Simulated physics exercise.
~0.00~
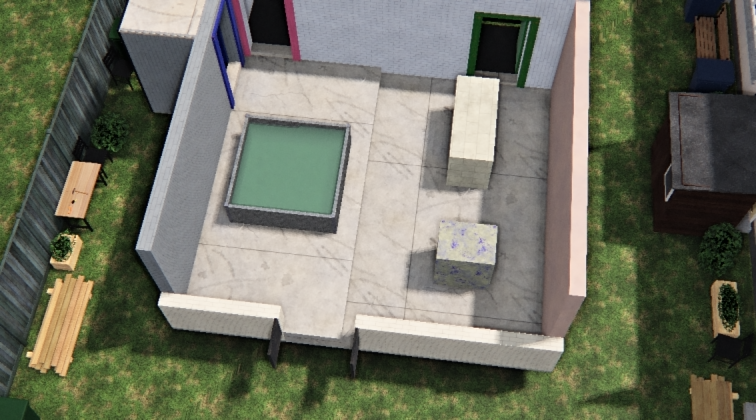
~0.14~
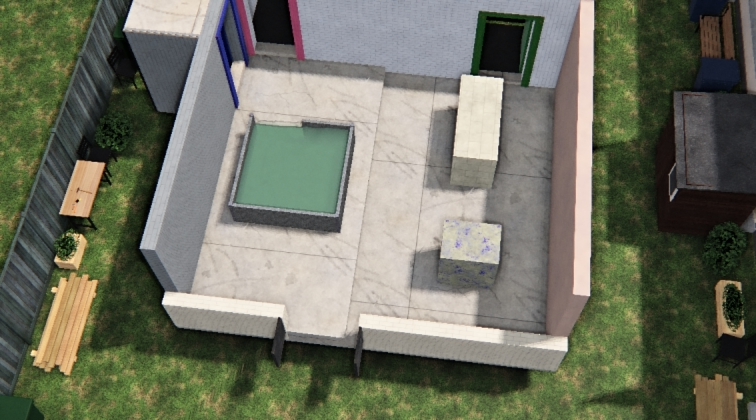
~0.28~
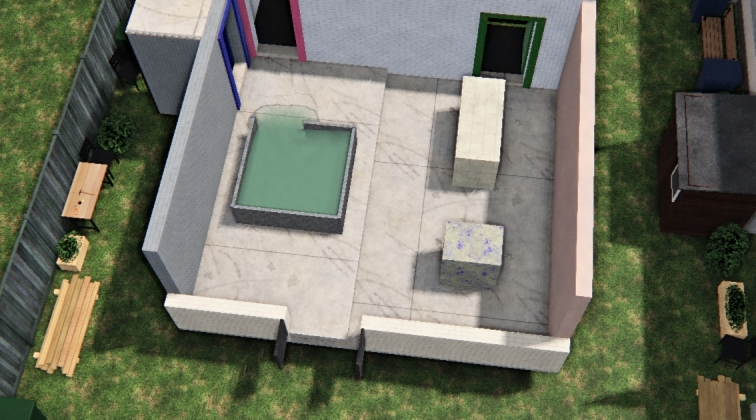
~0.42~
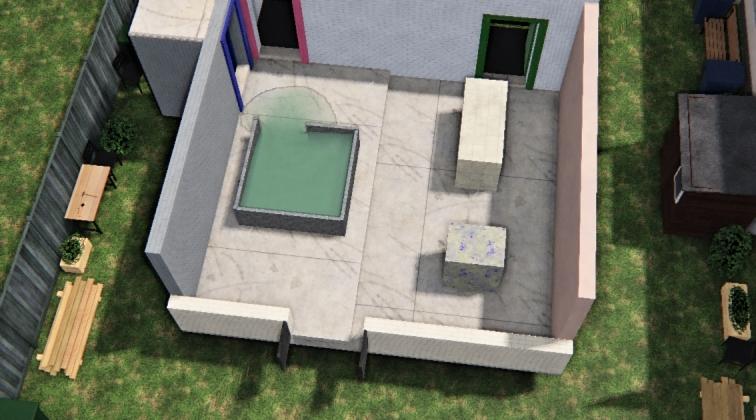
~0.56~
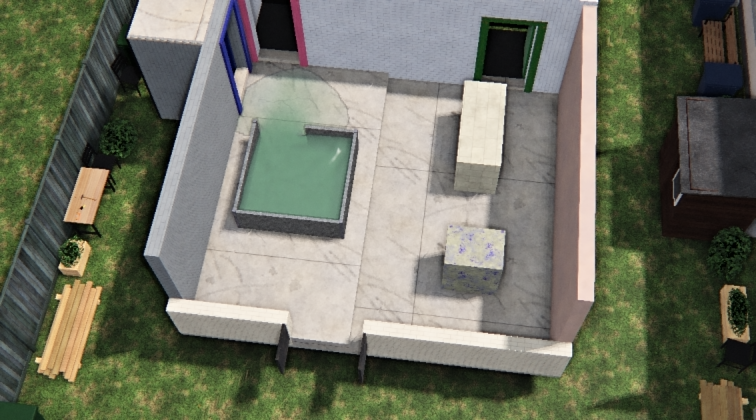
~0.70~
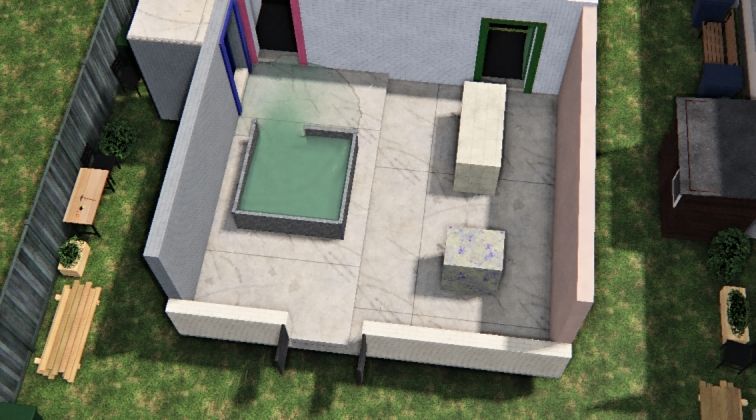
A walled court holds a dark tank whose green water pours out the far side and spreads.
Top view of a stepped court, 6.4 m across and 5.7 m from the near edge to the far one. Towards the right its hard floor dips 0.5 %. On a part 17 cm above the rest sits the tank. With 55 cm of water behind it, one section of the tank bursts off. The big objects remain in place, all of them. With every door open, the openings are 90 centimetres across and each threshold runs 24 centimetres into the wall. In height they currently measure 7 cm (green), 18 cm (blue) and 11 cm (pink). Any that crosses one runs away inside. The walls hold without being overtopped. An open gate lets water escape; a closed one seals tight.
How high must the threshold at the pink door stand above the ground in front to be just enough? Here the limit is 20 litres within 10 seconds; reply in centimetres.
30 cm.
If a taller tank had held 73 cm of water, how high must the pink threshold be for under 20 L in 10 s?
Around 40 cm high.
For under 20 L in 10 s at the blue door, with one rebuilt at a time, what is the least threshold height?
For blue: Close to 19 cm.
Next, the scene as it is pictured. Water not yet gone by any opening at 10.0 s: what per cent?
Close to 80 in a hundred.
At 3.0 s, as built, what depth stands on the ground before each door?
Before green it's 3 cm, before blue 21 cm, before pink 26 cm.
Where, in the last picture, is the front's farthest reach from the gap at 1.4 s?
Front tip: Approx. (397, 83) px.
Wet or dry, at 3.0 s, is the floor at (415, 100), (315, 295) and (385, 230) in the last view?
Going in order: Swamped, untouched, untouched.
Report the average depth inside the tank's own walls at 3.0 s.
It averages close to 27 centimetres.
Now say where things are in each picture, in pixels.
The first picture shows still water, 55 cm deep, in the tank at (289, 167); the pink door at (266, 25) is dry.
In the second picture, water pours out on the far side and has run 0.3 m, to a hidden place; about 9 cm deep outside, 55 cm at the back.
In the third picture, water pours out on the far side and has run 0.7 m, to (278, 108); about 9 cm deep outside, 55 cm at the back.
In the fourth picture, water pours out on the far side and has run 1.2 m, to (297, 89); about 7 cm deep outside, 55 cm at the back.
In the fifth picture, water pours out on the far side and has run 1.8 m, to (300, 71); about 5 cm deep outside, 55 cm at the back.
In the sixth picture, the gap is on the far side, the front 2.0 m out at (287, 58); the back of the tank holds 51 cm; water is at the pink door at (273, 32).
After 1.4 s water covers 15 % of the floor, deepest (38 cm) near (252, 65); 31 cm at the pink door, 52 litres in over its 11 cm threshold.
After 3.0 s water covers 30 % of the floor; 26 cm at the pink door, 264 litres in over its 11 cm threshold.
After 10.0 s water covers 90 % of the floor, deepest (10 cm) near (553, 120); 8 cm at the pink door, 379 litres in over its 11 cm threshold.
At the pink door as built, the water arrived by 0.7 s and peaked near 35 cm at 1.8 s.
With a threshold of 25 cm, 53 litres would have come in within the 10 s; with 34 cm, 8 litres. So under 20 litres takes about 30 cm.
